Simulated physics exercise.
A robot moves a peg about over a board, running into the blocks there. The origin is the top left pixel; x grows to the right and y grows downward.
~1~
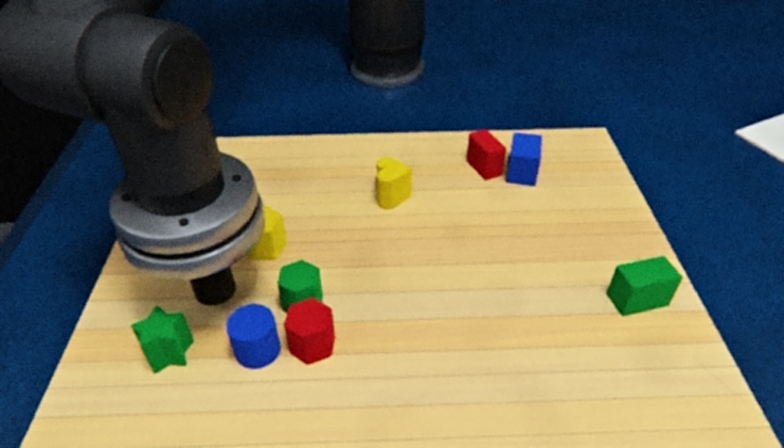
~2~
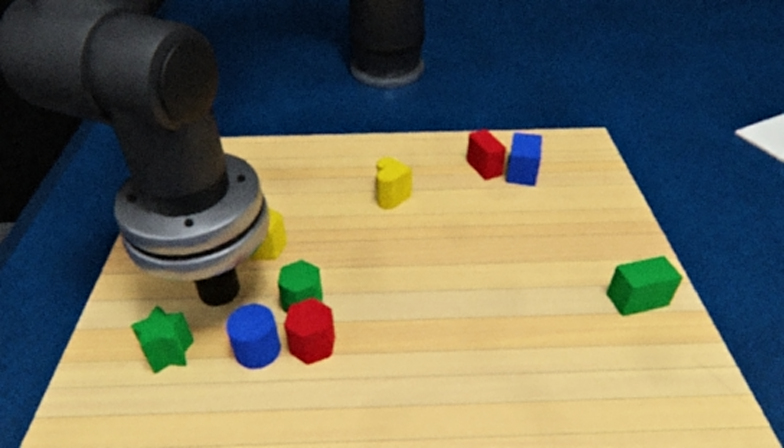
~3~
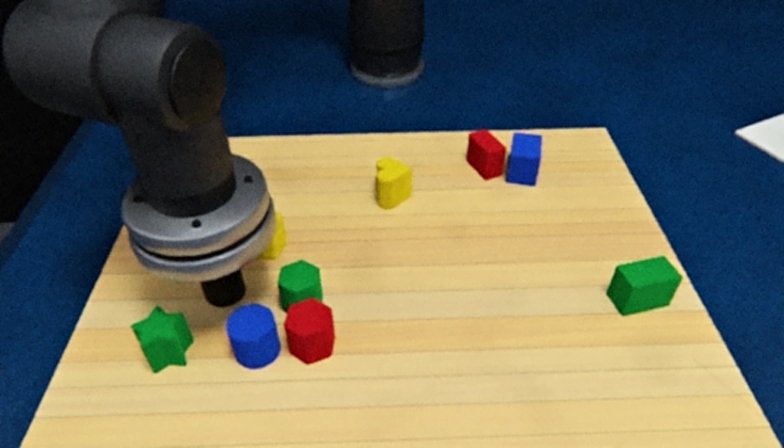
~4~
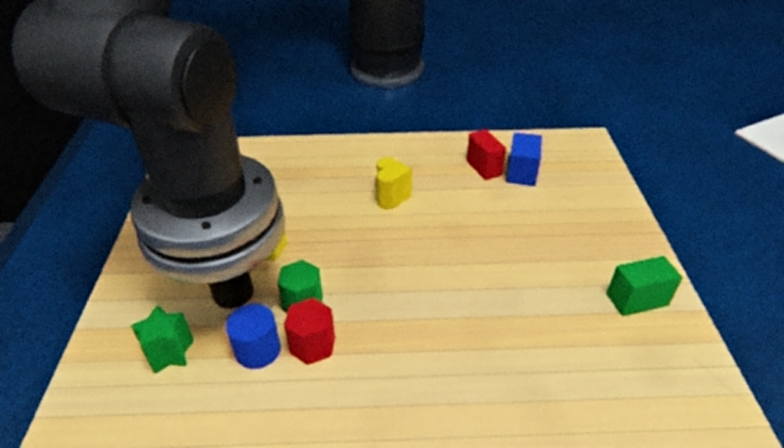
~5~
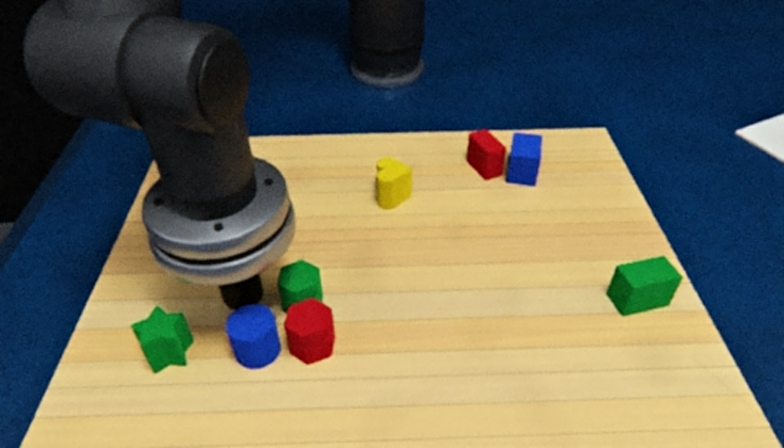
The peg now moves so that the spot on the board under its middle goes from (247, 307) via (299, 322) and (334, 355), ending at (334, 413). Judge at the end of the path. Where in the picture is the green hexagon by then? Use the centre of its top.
The point I'd pick in the picture is (333, 271).
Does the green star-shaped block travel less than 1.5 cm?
My answer is yes.
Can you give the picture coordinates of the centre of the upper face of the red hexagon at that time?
It should be at (371, 408) by then.
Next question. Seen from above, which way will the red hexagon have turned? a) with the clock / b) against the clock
b.
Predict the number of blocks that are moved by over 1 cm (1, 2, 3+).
It displaces two.
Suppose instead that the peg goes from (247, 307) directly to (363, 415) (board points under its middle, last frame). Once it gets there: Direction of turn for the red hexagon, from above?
Counter-clockwise, from overhead.
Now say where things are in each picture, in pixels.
In the first frame, peg tip (216, 291); block tops, green star-shaped block (157, 325); blue cylinder (250, 321); green hexagon (298, 275); red hexagon (308, 316).
In the second frame, peg (220, 291); blocks unchanged.
In the third frame, peg (226, 292); blocks unchanged.
In the fourth frame, peg (234, 294); blocks unchanged.
In the fifth frame, peg (243, 295); green star-shaped block (157, 325); blue cylinder (250, 321); green hexagon (298, 275); red hexagon (308, 316).
The first path, step by step. One third of the way, peg (297, 311); green hexagon (327, 272), turned 55° anticlockwise; red hexagon (318, 322).
Two thirds of the way, peg (333, 344); green hexagon (333, 271), turned 70° anticlockwise; red hexagon (349, 364), turned 30° clockwise.
At the end, peg (332, 401); green star-shaped block in place; blue cylinder in place; green hexagon (333, 271), turned 70° anticlockwise; red hexagon (371, 408), turned 35° anticlockwise.
